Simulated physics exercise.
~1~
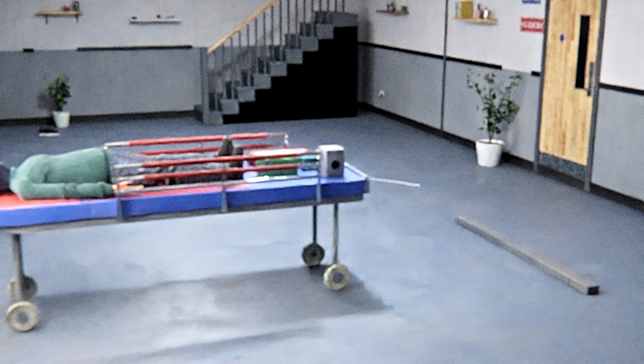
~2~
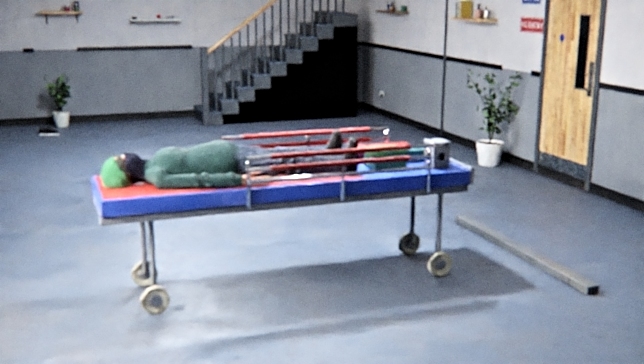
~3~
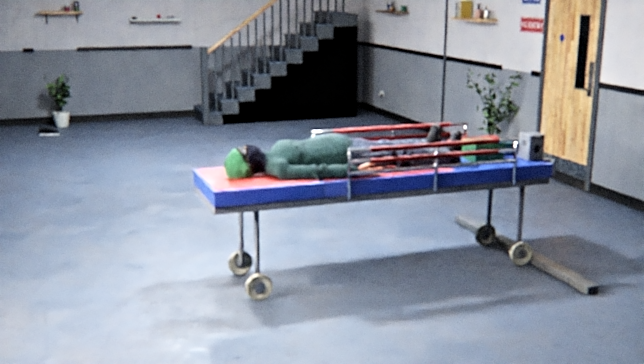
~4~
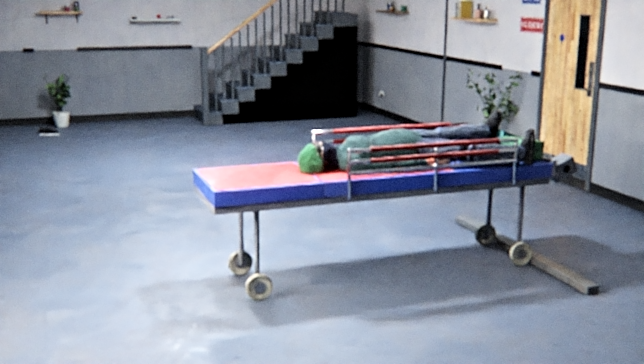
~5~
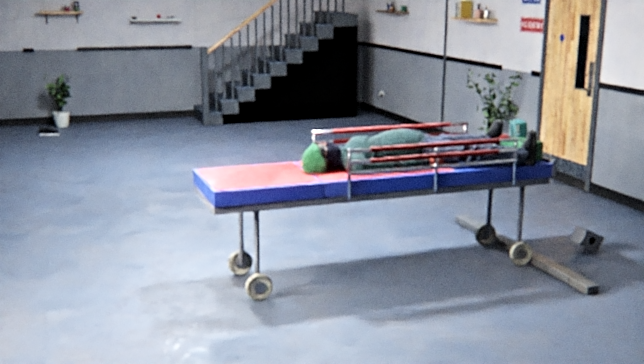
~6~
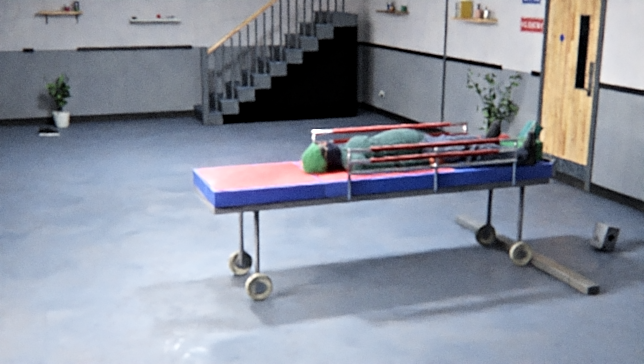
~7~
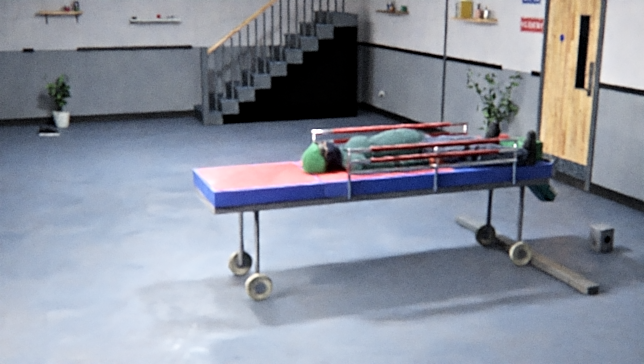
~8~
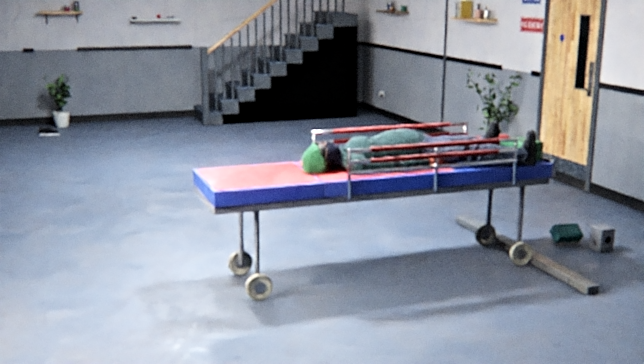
A gurney carrying a limp figure in green rolls right and stops at a bar lying across the floor. The figure slides toward the foot end, a grey boxy device tumbles off, and a teal box follows, both ending on the floor while the figure stays aboard.
